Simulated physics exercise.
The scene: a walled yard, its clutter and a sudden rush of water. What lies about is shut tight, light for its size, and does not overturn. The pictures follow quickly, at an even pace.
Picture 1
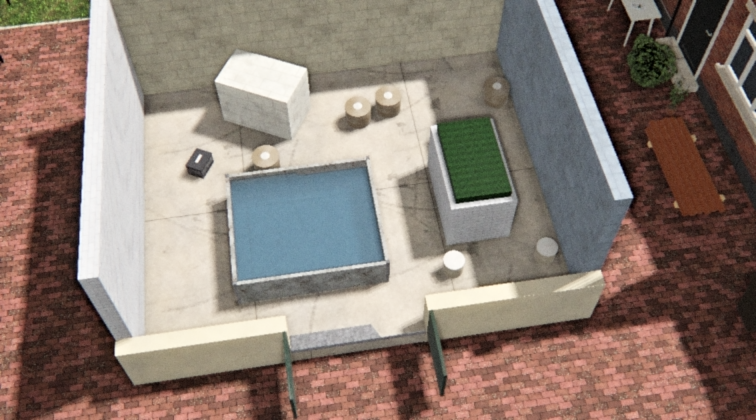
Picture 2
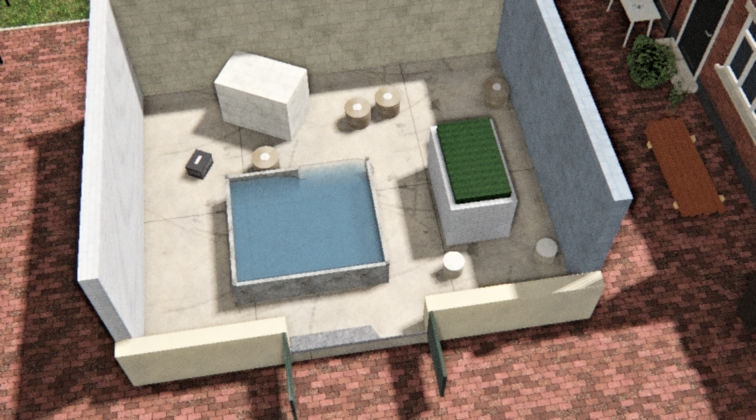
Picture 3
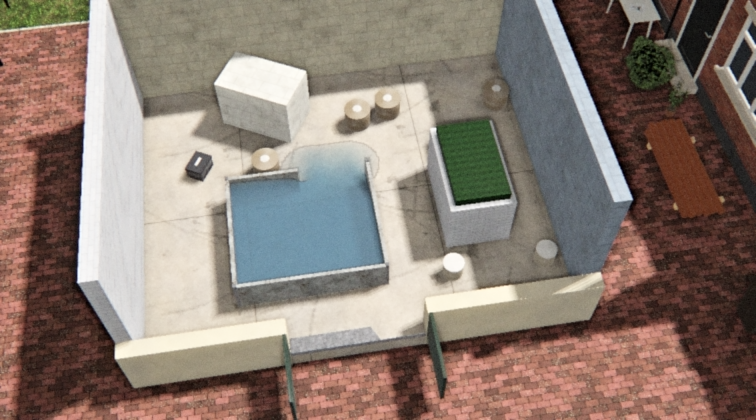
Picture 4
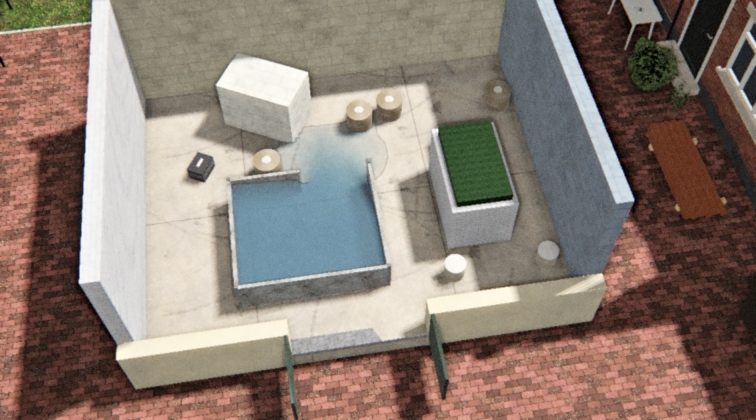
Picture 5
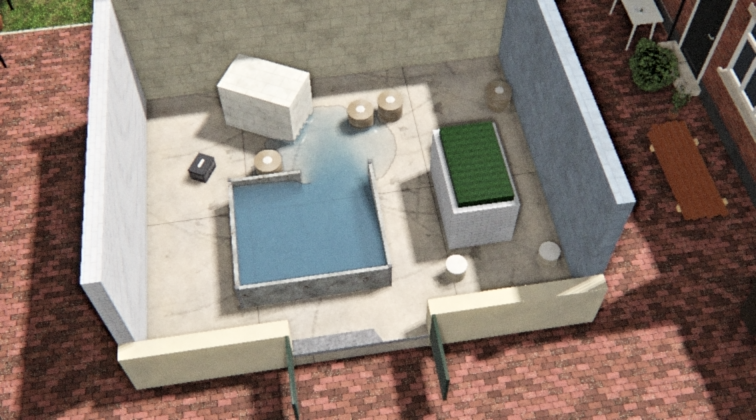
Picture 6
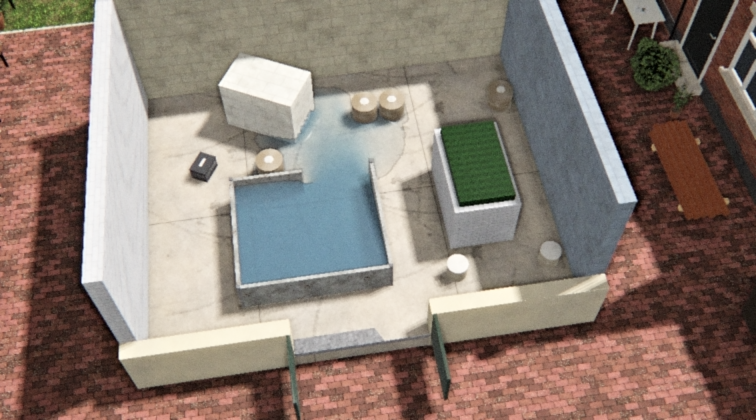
In a walled yard paved with pale stone, a low-walled pool stands full of blue water among round stools and larger blocks. Part of its far wall gives way, and water spreads across the paving toward the white block and stools, one of which shifts slightly near the end.
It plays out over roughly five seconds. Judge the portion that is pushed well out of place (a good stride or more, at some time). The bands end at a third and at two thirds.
It is between one and two thirds.
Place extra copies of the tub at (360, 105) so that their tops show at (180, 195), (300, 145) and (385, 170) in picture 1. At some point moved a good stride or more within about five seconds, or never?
As listed: Less than that, shifted that much, never so far.
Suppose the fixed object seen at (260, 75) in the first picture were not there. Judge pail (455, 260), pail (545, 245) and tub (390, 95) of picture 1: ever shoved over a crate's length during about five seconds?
In that order: Never so far, under that, swept aside.
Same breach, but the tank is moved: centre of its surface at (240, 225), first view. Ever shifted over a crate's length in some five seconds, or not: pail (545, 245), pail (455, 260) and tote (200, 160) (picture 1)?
In turn: Never so far, under that, less than that.
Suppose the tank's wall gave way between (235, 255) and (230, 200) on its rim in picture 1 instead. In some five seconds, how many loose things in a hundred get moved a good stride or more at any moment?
About 0 per cent.
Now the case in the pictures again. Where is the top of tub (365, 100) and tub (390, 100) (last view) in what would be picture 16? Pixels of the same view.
Roughly at (434, 60) and (465, 54).
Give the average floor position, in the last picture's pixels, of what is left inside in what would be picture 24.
At about (426, 170).
A moment on, 1 of 8 are well off their spots; 0 afloat.
Next, 2 of 8 are well off their spots; 2 afloat.
Later, 3 of 8 are well off their spots; 3 afloat.
In the end, 4 of 8 are well off their spots, and 4 have been at some point; 4 afloat.
